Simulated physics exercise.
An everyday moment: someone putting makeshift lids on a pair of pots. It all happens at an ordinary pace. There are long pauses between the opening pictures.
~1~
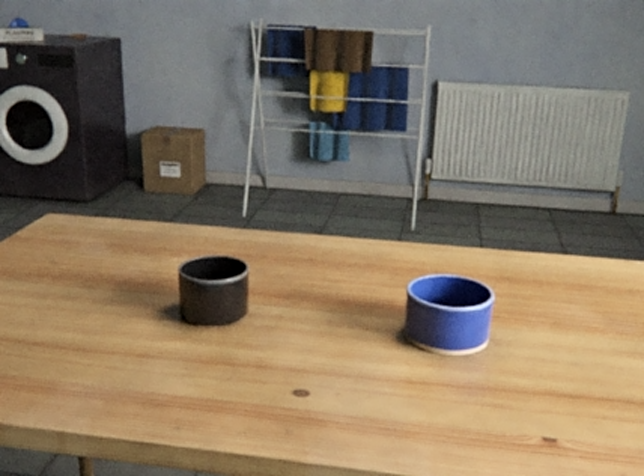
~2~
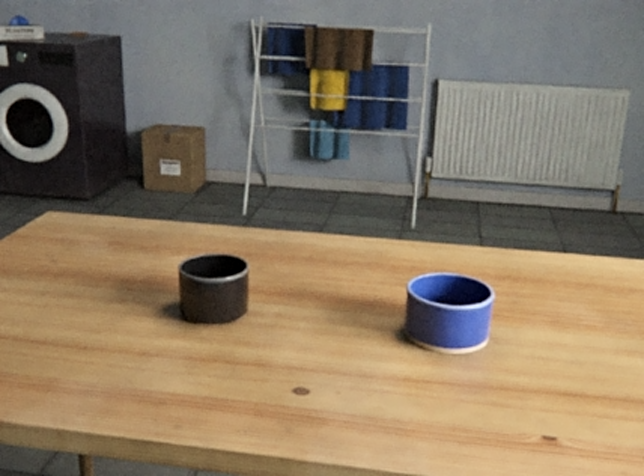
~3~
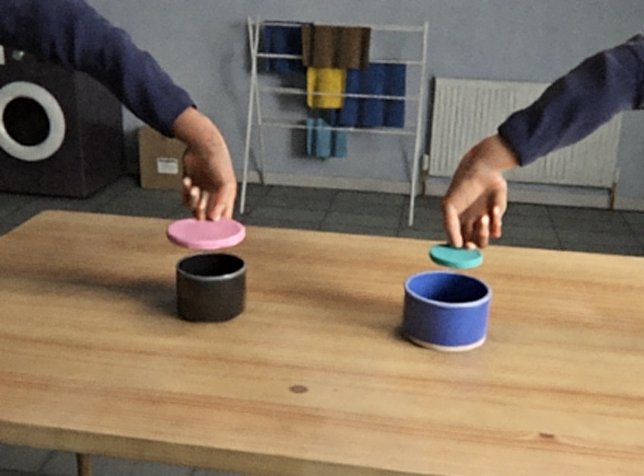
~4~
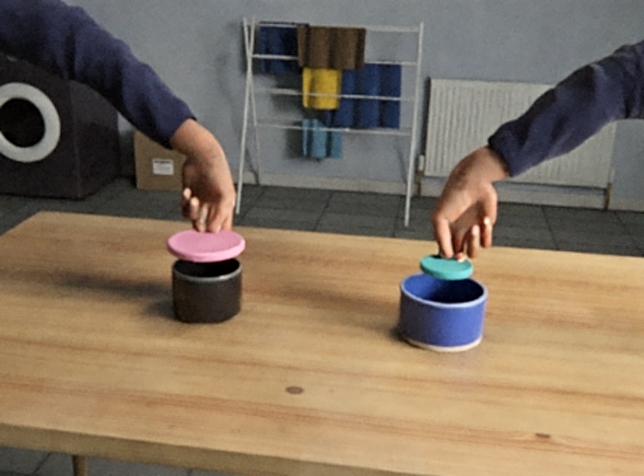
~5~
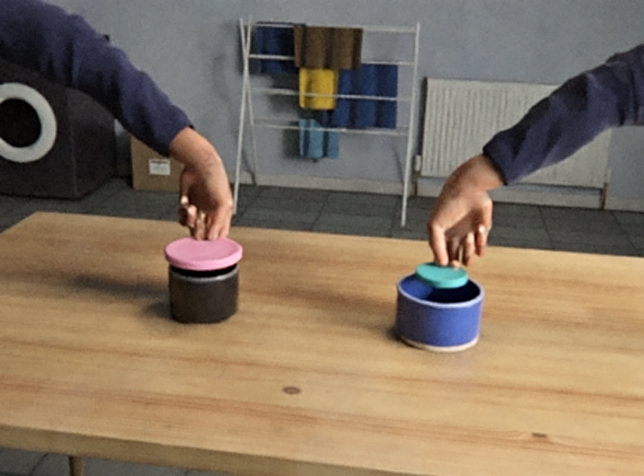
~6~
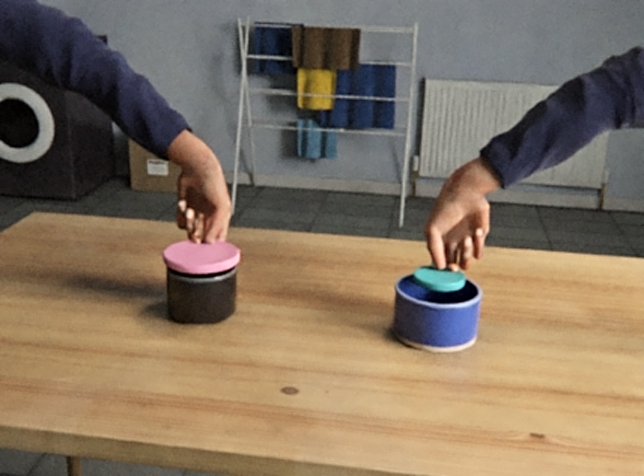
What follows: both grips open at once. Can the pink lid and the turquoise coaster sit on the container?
The pink lid rests on the rim and the turquoise coaster falls in.
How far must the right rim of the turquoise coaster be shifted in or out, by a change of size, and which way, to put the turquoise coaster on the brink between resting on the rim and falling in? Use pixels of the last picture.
Some 16 pixels, right.
Then, 0.10 s later than the last frame, pink lid moving near (202, 262); turquoise coaster shifted a little near (438, 289).
Then, 0.16 s later than the last frame, pink lid sitting on the rim near (202, 262); turquoise coaster dropping near (435, 320).
When it is over, the pink lid covers the opening, near (202, 262); the turquoise coaster drops inside, near (435, 326).
